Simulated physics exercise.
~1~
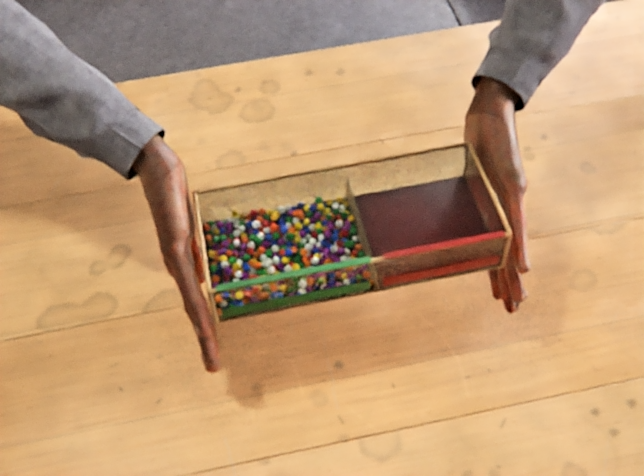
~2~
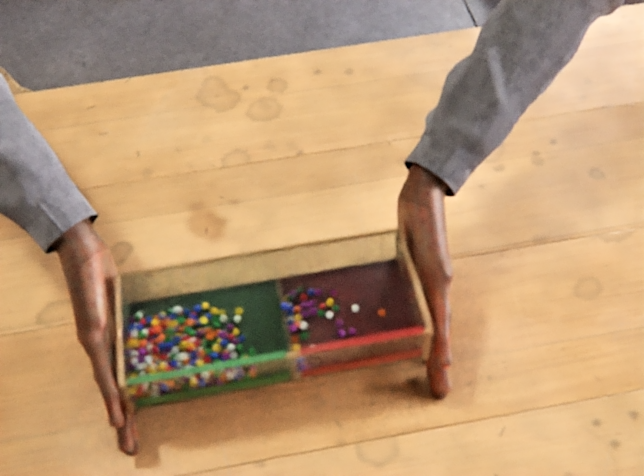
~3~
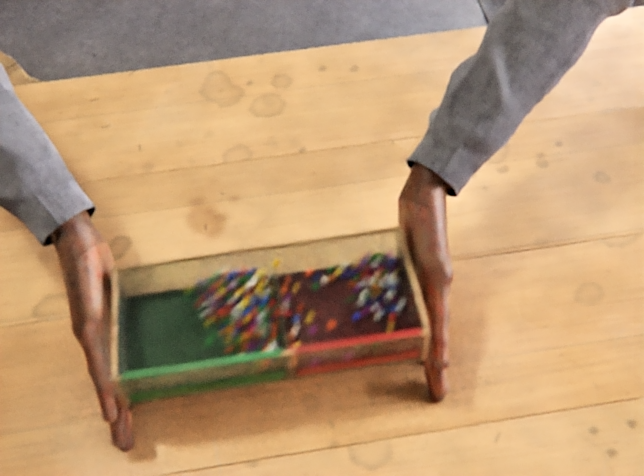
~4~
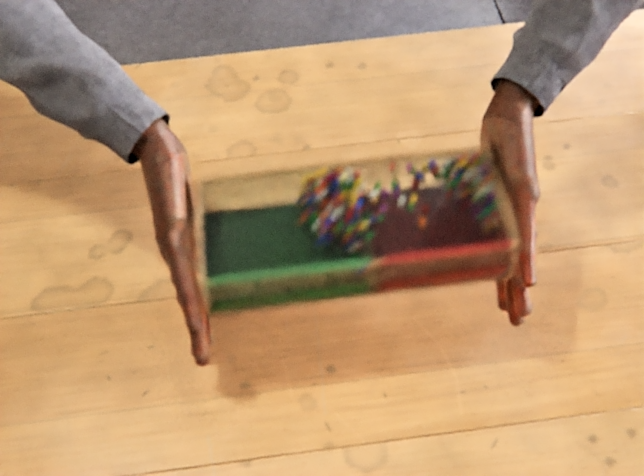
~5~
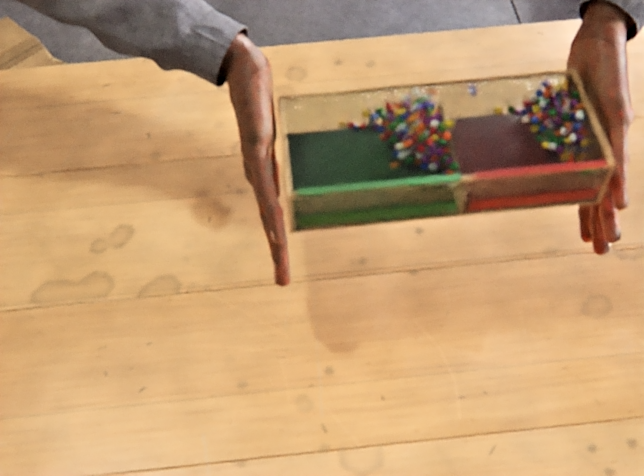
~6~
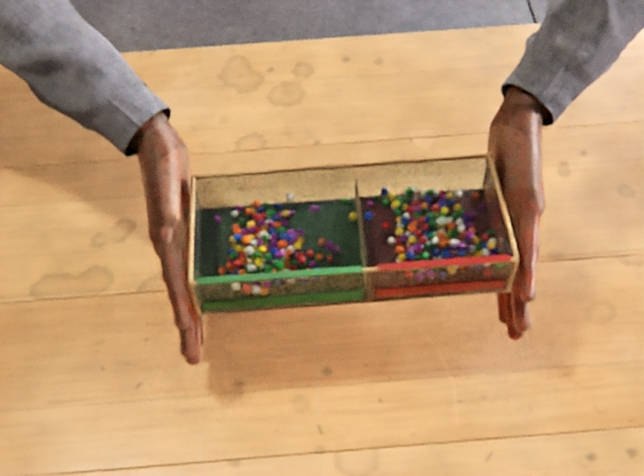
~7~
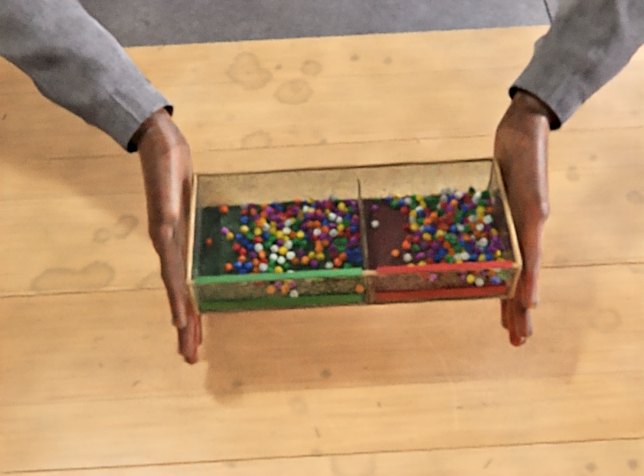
Over a wooden table, two hands shake a divided box, spreading colourful beads across both halves.
